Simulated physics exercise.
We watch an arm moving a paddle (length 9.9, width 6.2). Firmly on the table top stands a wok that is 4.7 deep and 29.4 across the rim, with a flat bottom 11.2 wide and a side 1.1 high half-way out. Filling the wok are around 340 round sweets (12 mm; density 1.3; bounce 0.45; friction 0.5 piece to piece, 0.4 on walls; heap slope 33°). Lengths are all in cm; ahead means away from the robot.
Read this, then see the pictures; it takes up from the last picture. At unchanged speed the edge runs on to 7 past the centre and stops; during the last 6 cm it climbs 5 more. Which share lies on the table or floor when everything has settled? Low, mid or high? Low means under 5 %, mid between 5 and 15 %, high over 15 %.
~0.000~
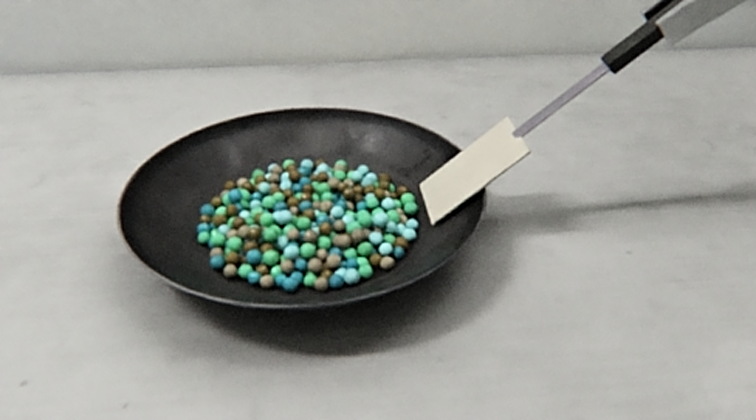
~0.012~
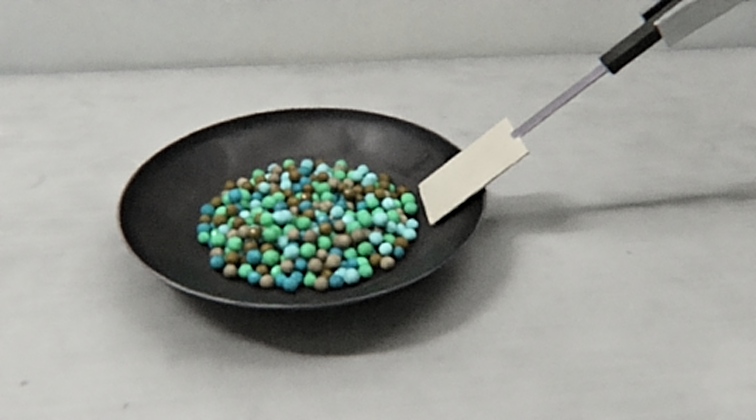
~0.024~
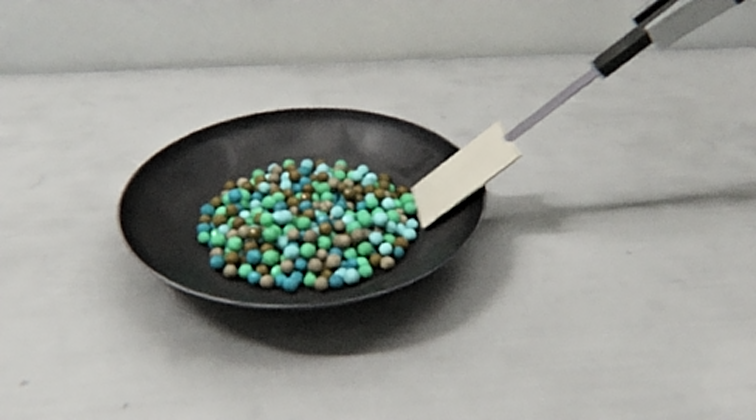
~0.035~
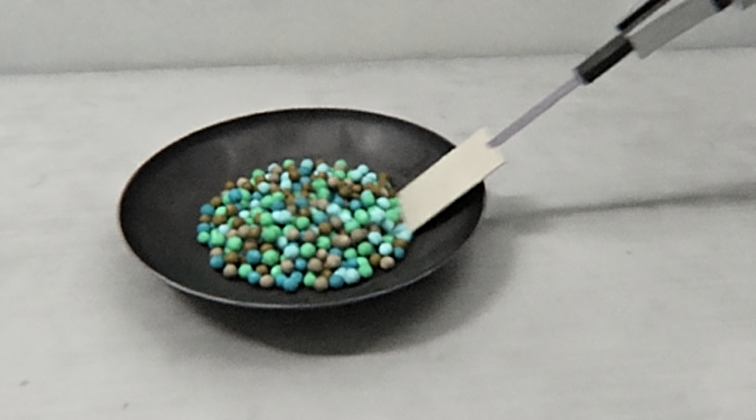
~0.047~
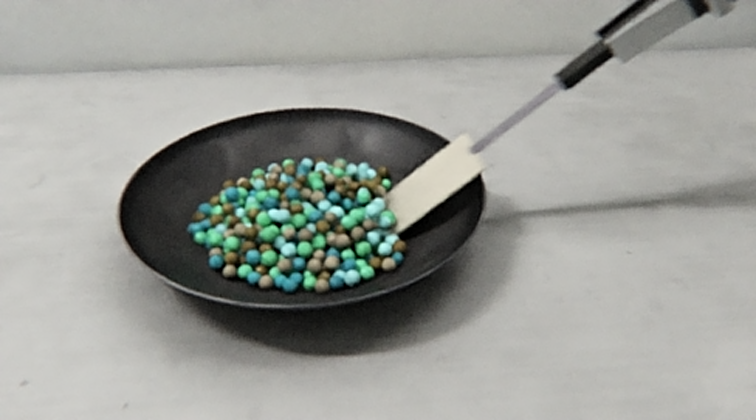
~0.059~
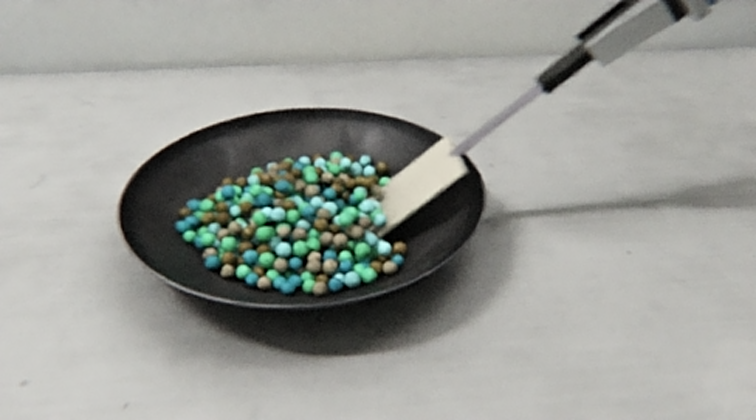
Mid.
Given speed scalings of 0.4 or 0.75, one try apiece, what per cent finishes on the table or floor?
Near 0 and near 5 percent respectively.
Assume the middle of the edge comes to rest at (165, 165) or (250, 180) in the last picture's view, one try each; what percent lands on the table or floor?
Close to 25 and close to 10 per cent, respectively.
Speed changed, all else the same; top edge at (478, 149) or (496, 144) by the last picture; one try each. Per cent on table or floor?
About 5 and 0 percent.
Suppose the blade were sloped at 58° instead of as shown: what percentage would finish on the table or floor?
Roughly 10 per cent.
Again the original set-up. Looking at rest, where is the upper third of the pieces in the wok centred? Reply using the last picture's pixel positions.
I'd say around pixel (212, 207).
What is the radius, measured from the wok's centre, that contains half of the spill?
The answer is around 74 cm.
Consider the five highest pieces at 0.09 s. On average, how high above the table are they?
I'd put it close to 5 cm.
By 0.09 s, sloping 41°, highest piece 6 above the table; 340 in the wok.
By 0.12 s, sloping 41°, highest piece 7 above the table; 340 in the wok.
By 0.33 s, sloping 41°, highest piece 11 above the table; 306 in the wok, 15 on the table or floor, 19 on the blade or in flight.
By 1.38 s, sloping 41°, highest piece 4 above the table; 306 in the wok, 34 on the table or floor.
Final count, 306 in the wok, 34 on the table or floor. That is 10 % on the table or floor.
